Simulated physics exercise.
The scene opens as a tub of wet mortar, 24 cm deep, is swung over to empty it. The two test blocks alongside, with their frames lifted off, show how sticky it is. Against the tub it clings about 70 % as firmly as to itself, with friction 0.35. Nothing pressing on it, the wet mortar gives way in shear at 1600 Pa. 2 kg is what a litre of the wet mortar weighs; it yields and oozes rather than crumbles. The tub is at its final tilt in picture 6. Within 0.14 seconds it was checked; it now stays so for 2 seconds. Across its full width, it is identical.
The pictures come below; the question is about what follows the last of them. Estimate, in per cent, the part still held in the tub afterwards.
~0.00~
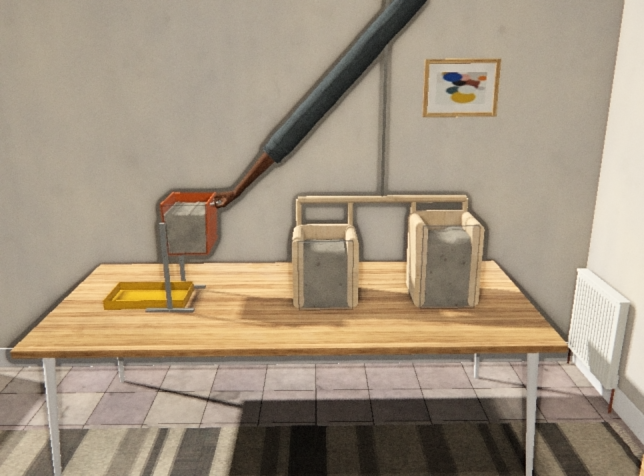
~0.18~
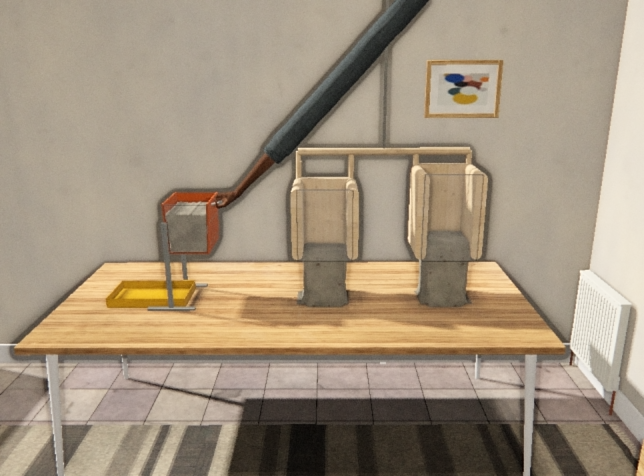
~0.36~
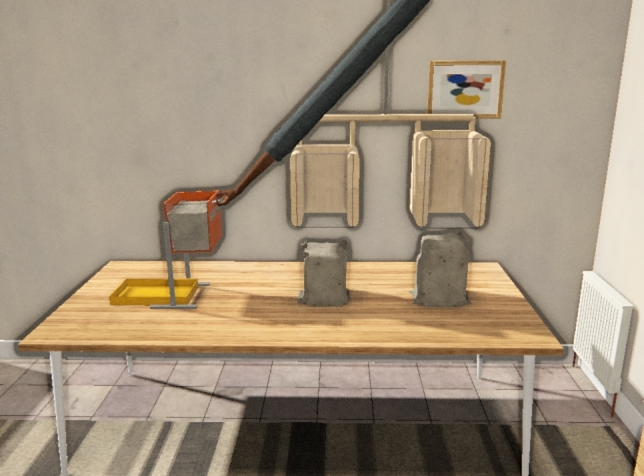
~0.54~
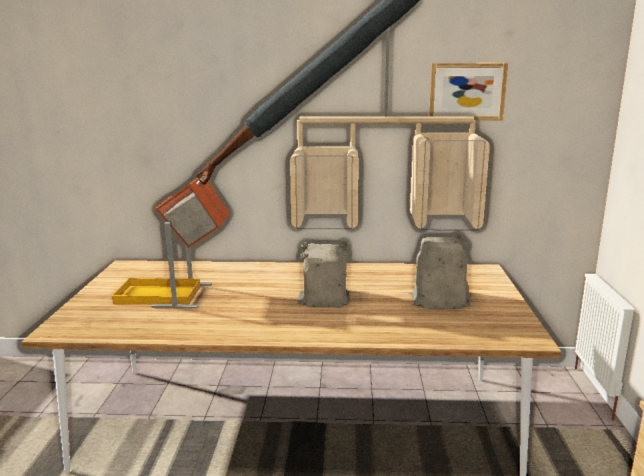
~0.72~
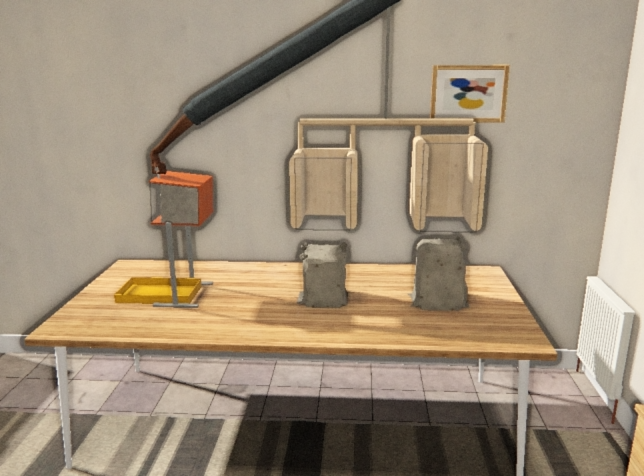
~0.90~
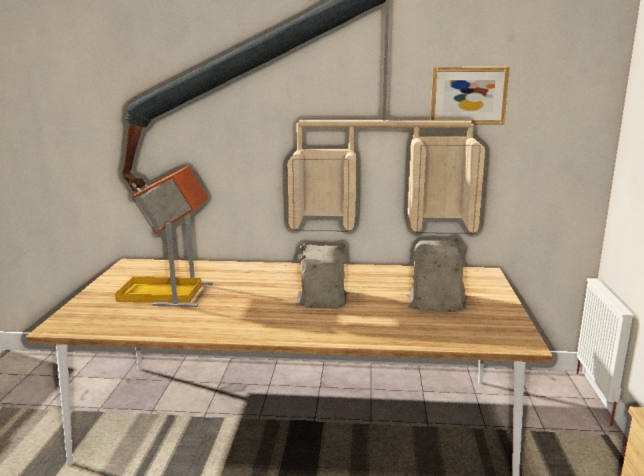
The part still in the tub is about 0 %.
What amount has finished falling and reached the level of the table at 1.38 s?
Some 0 % has got all the way down.
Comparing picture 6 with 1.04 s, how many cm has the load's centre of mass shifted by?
It has moved close to 4 cm.
By 1.04 s, the tub is at 119 degrees and holds 100 %.
By 1.21 s, the tub is at 119 degrees and holds 69 %.
By 1.38 s, the tub is at 119 degrees and holds 9 %.
By 1.55 s, the tub is at 119 degrees and holds 0 %.
By 2.90 s, at the end, the tub is at 119 degrees and holds 0 %.
